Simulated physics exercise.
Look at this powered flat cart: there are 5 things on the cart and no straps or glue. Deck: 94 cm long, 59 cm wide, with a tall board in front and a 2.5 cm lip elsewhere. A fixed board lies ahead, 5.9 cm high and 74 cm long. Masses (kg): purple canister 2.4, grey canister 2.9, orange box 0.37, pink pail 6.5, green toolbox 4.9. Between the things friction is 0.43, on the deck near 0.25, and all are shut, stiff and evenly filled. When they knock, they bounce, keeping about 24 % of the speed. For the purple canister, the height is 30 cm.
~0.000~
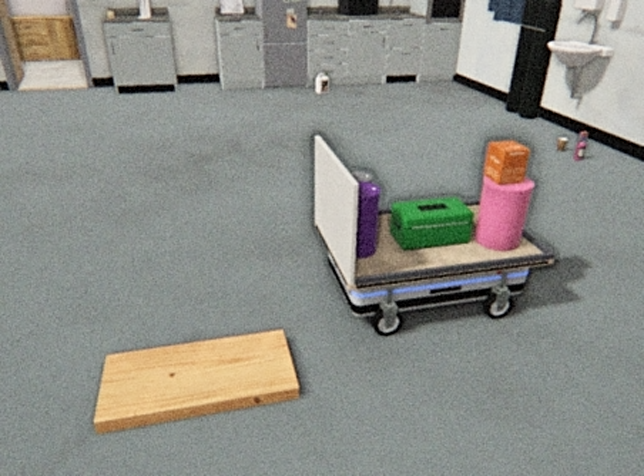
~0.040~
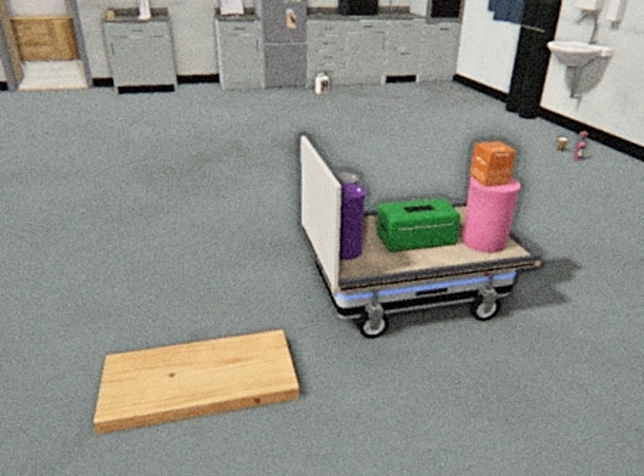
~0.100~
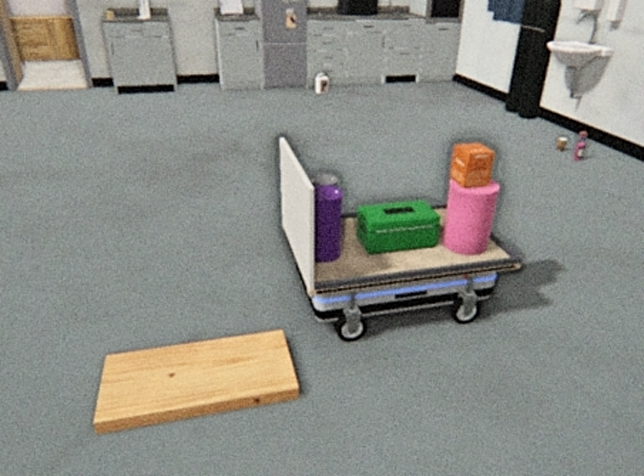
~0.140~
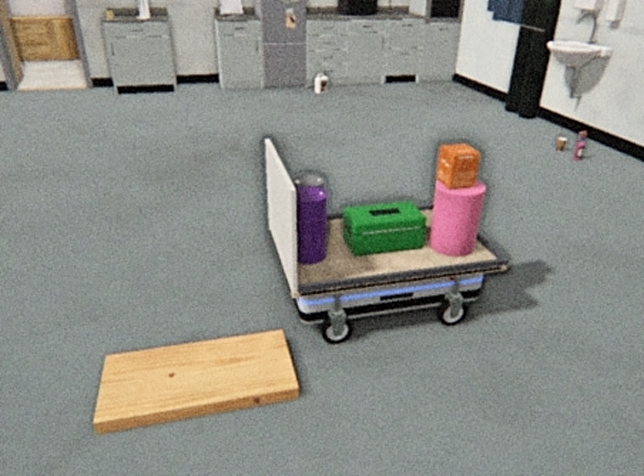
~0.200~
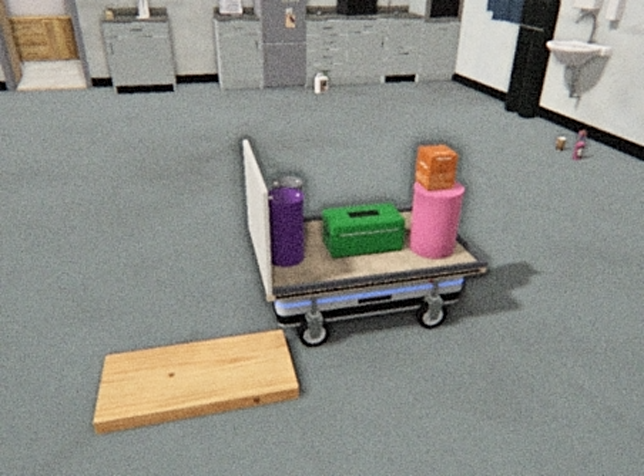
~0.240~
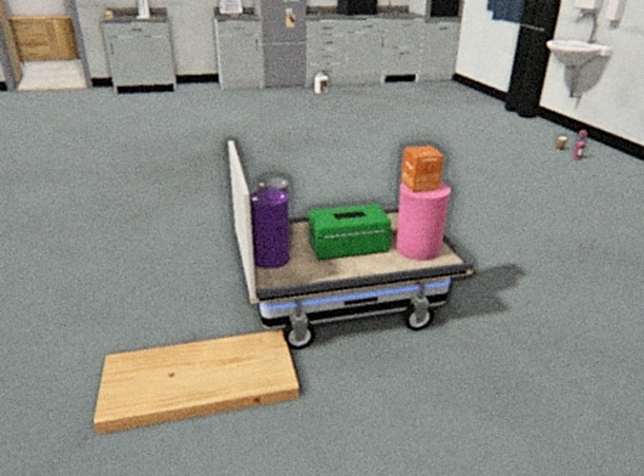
A flat cart with an upright white board at its left end rolls leftward across a grey floor toward a wooden slab, carrying a purple canister, a green toolbox, and a pink pail with an orange box on top.
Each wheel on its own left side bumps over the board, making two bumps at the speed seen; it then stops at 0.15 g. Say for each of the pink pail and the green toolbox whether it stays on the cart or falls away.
The pink pail is retained. The green toolbox is retained.
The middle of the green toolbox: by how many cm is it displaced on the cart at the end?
Roughly 16 centimetres.
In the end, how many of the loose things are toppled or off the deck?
The answer: 4.
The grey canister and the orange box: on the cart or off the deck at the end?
The grey canister ends off the deck; the orange box ends off the deck.
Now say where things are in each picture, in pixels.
In the first picture, 0 cm covered; pink pail (503, 212); green toolbox (431, 223).
In the second picture, 7 cm covered; orange box (492, 164); purple canister (345, 222).
In the third picture, 17 cm covered; orange box (472, 166).
In the fourth picture, 24 cm covered; purple canister (308, 226).
In the fifth picture, 34 cm covered; orange box (436, 168); purple canister (285, 228).
In the sixth picture, 41 cm covered; pink pail (422, 220); green toolbox (349, 231).
After 0.74 s, 126 cm covered; grey canister now off the deck; pink pail 18° off upright near (222, 195); green toolbox 14° off upright near (168, 232).
After 1.14 s, 194 cm covered; orange box now off the deck; pink pail 46° off upright near (69, 233); green toolbox moved 12 cm.
After 1.64 s, 264 cm covered; pink pail on its side; green toolbox moved 13 cm; purple canister on its side.
In the end (2.8 s), off the deck, grey canister and orange box; toppled on the cart, purple canister and pink pail; not toppled but over 10 cm from the start, green toolbox.
